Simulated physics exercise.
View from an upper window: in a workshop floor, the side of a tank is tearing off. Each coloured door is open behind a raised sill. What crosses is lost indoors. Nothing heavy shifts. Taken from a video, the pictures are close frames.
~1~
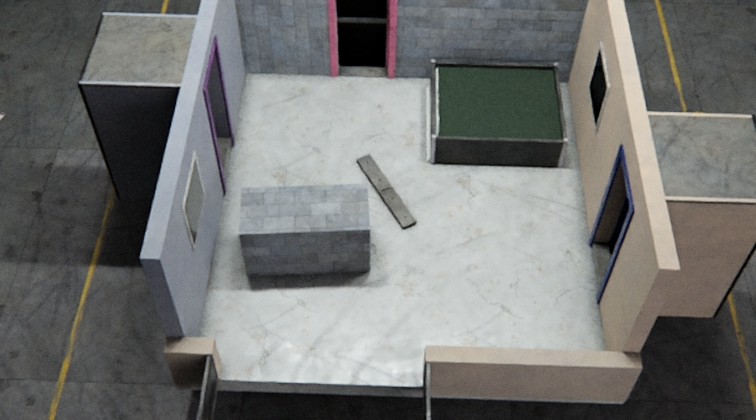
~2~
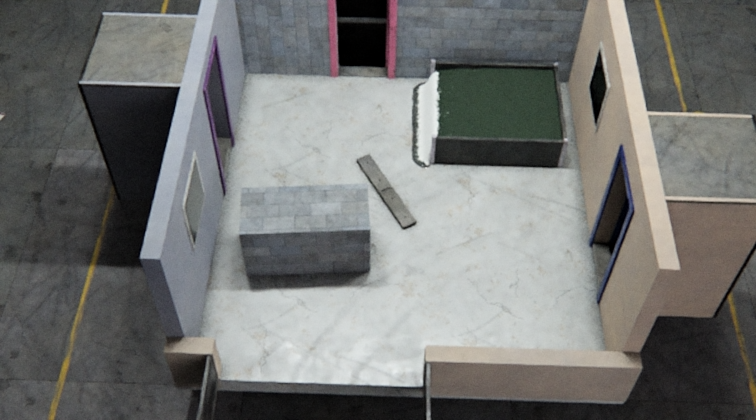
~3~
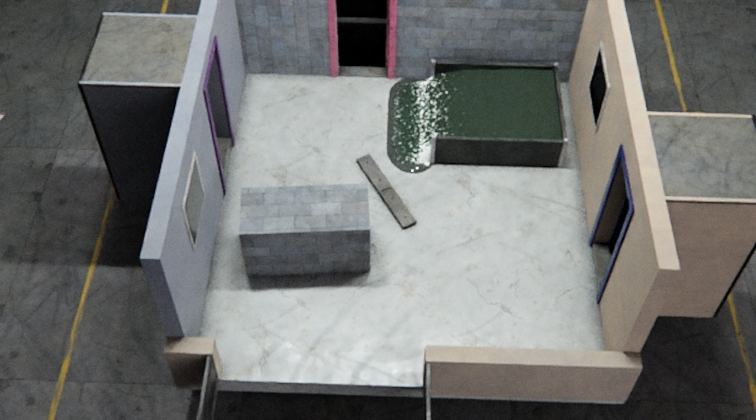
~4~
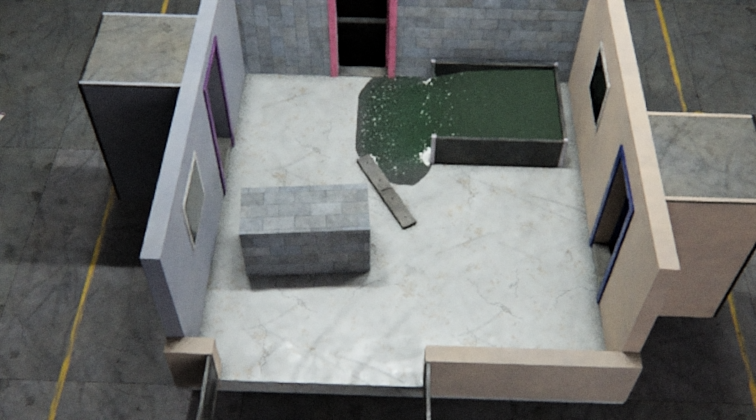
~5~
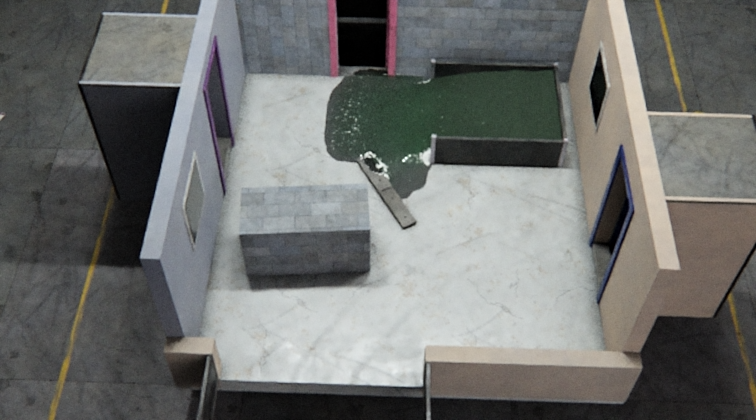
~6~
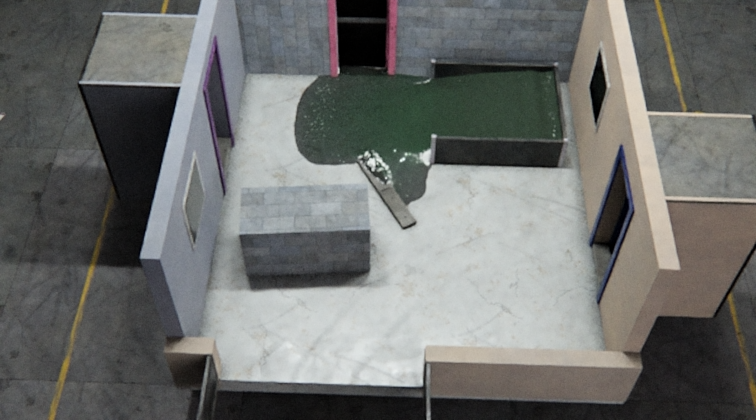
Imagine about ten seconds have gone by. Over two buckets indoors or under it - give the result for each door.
One by one: The blue door never exceeds two buckets. The pink door exceeds two buckets. The purple door never exceeds two buckets.
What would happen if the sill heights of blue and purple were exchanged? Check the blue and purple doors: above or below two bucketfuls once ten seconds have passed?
Blue door falls short; purple door exceeds the limit.
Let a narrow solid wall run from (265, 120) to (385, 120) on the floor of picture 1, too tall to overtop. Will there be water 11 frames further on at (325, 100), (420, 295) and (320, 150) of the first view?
Reading the points as listed, I get deluged, then left untouched, then deluged.
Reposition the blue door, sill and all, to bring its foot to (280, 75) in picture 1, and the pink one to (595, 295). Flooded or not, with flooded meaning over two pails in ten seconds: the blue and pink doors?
Result - the blue one exceeds the limit while the pink one stays within limits.
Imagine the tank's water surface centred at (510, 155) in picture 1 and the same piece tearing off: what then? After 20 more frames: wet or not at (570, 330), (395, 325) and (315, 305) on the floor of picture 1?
Result: Spared; inundated; spared.
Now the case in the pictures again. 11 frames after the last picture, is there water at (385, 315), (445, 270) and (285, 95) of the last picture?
One after the other: Dry, not flooded, covered.
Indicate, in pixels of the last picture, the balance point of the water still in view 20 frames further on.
About (342, 145) in the last view.
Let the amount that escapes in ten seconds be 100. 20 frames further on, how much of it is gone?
It comes to around 15 per cent.
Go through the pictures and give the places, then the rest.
The water tank at (497, 104) is whole and still, in the first frame.
The front is at (423, 86), out from the gap at (434, 115), in the second frame.
The front is at (410, 81), out from the gap at (434, 117), in the third frame.
Water pours out at (434, 118) and has run to (380, 78), in the fourth frame.
The front is at (338, 91), out from the gap at (434, 118), in the fifth frame.
Water pours out at (434, 119) and has run to (299, 132), in the sixth frame.
A moment on, water covers 30 % of the floor; the blue door not reached, the pink door under two buckets in, the purple door wet at the sill, nothing in.
Next, water covers 40 % of the floor; the blue door not reached, the pink door over two buckets in, the purple door wet at the sill, nothing in.
Then, water covers 45 % of the floor; the blue door not reached, the pink door over two buckets in, the purple door wet at the sill, nothing in.
Later, water covers 70 % of the floor; the blue door not reached, the pink door far over two buckets in, the purple door wet at the sill, nothing in.
In the end, water covers 95 % of the floor; the blue door wet at the sill, nothing in, the pink door far over two buckets in, the purple door wet at the sill, nothing in.
